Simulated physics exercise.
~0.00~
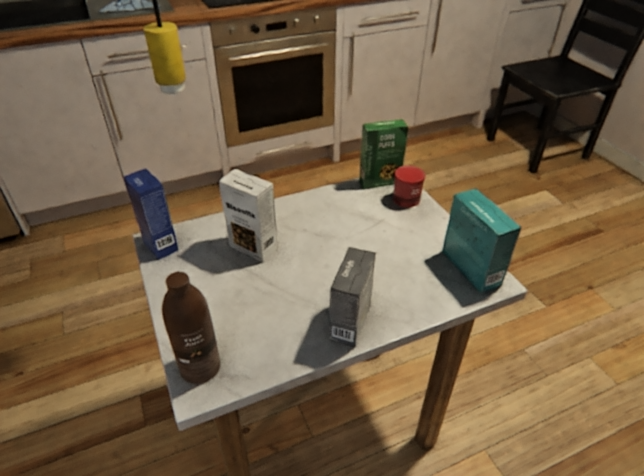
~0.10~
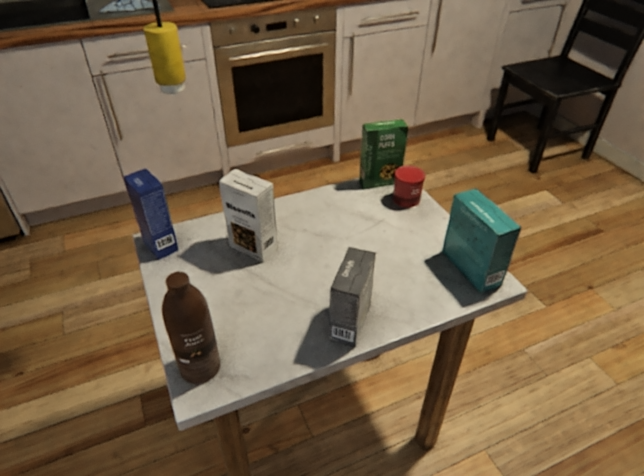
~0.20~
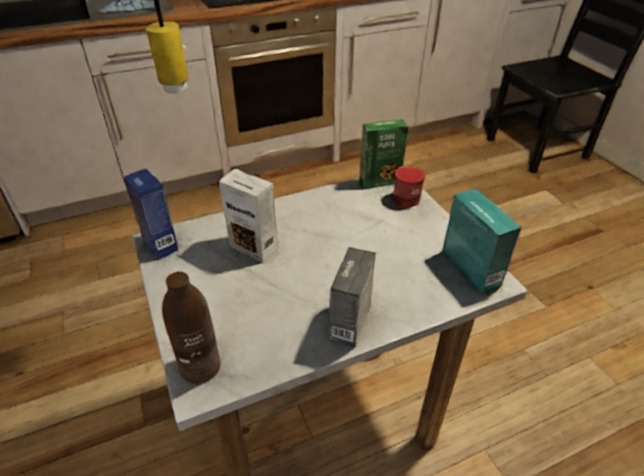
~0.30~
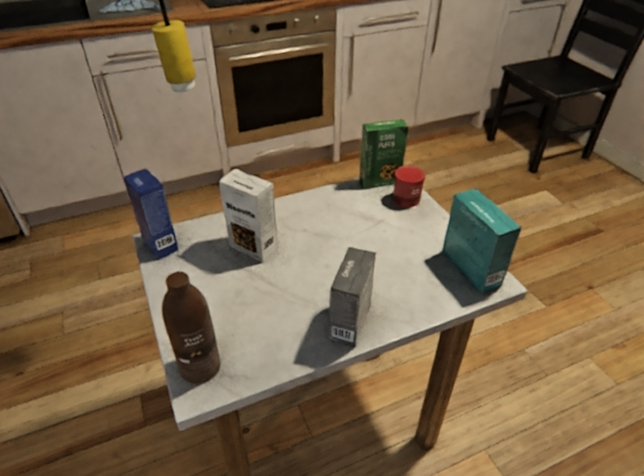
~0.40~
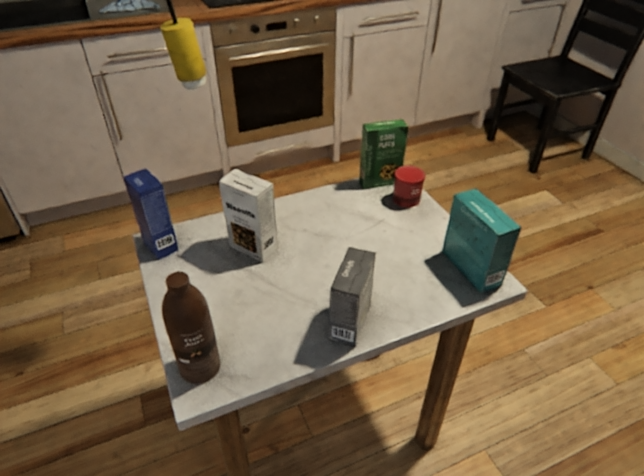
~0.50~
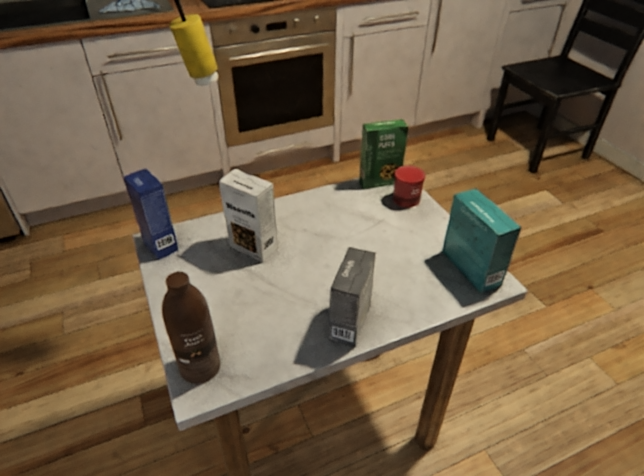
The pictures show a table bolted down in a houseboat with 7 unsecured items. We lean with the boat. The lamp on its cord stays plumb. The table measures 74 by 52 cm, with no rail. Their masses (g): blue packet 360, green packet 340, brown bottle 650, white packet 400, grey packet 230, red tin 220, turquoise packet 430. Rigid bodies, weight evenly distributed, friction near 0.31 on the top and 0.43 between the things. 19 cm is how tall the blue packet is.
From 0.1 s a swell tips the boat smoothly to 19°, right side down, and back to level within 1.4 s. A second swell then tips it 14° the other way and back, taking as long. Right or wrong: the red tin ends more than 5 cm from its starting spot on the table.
Wrong.
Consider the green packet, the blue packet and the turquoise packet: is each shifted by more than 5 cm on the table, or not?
Well, the green packet remains where it was; the blue packet winds up somewhere else; and the turquoise packet remains where it was.
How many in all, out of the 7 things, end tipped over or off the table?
It adds up to 1.
After 0.90 s, boat heeled 18°, right side down; blue packet tipped 5° from how it sat.
After 1.10 s, boat heeled 12°, right side down; blue packet tipped 31° from how it sat; white packet slid 3 cm; grey packet slid 2 cm.
After 1.20 s, boat heeled 7°, right side down; blue packet tipped 68° from how it sat; white packet slid 3 cm; grey packet slid 2 cm.
After 1.30 s, boat heeled 4°, right side down; blue packet on its side; white packet slid 3 cm; grey packet slid 2 cm.
At rest (3.4 s), tipped over on the table, blue packet; the other 6 in place, give or take 5 cm. In the last view, red tin near (413, 186).
